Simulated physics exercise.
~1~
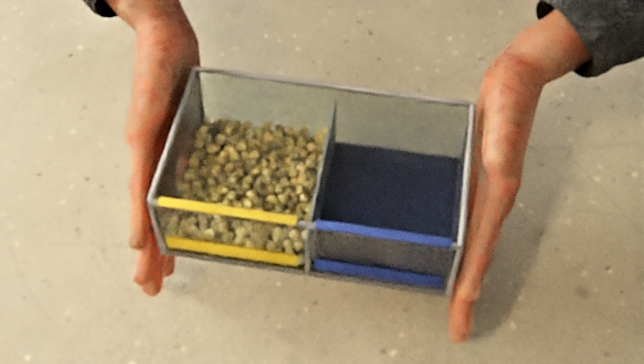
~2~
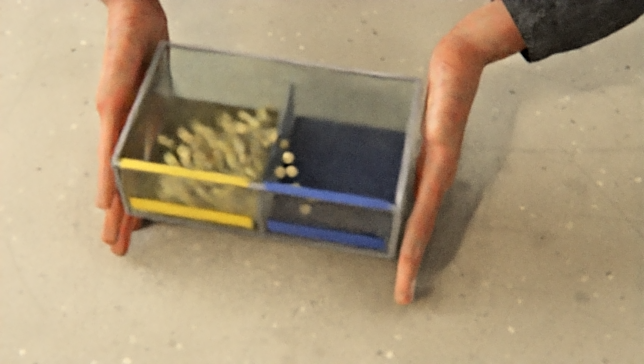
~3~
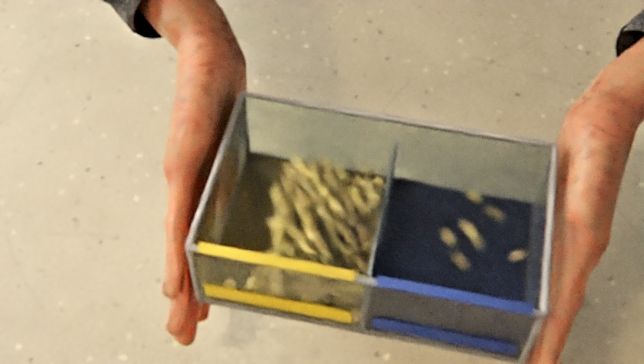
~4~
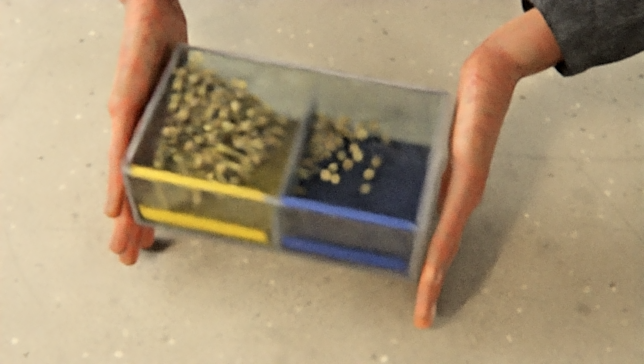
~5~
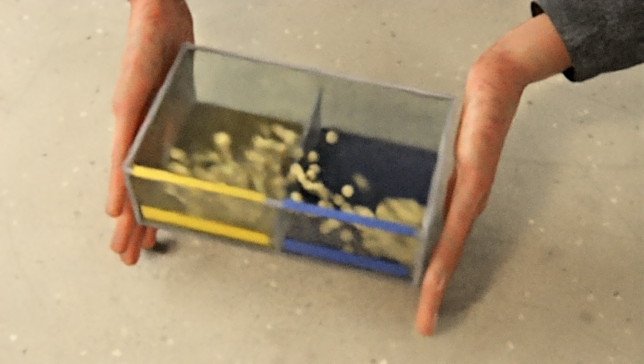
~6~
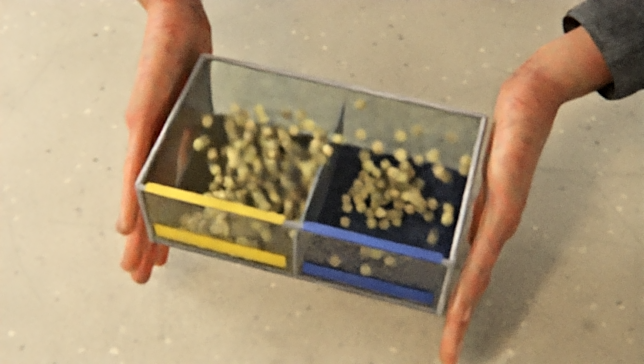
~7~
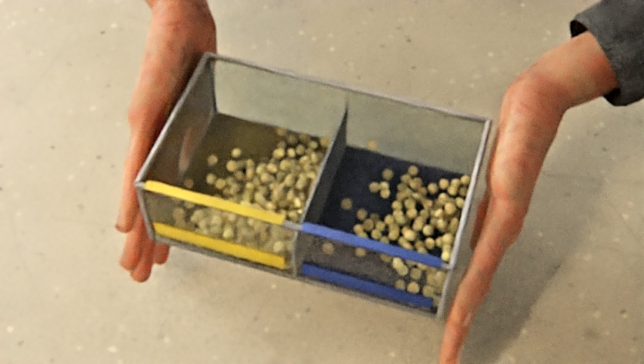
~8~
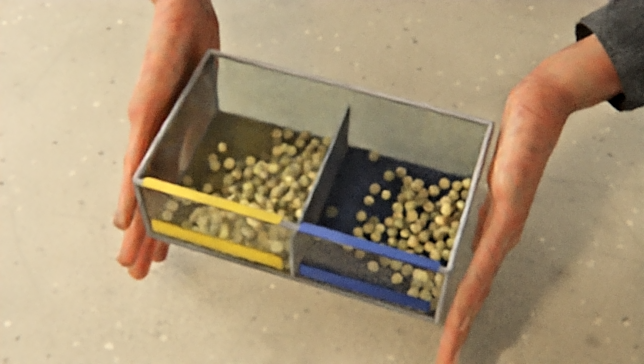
We see two hands holding a clear box with a divider, its yellow-marked left compartment full of pale beans and its blue-marked right one empty. The hands shake the box, beans hop across the divider, and it settles with a smaller share on the blue side.
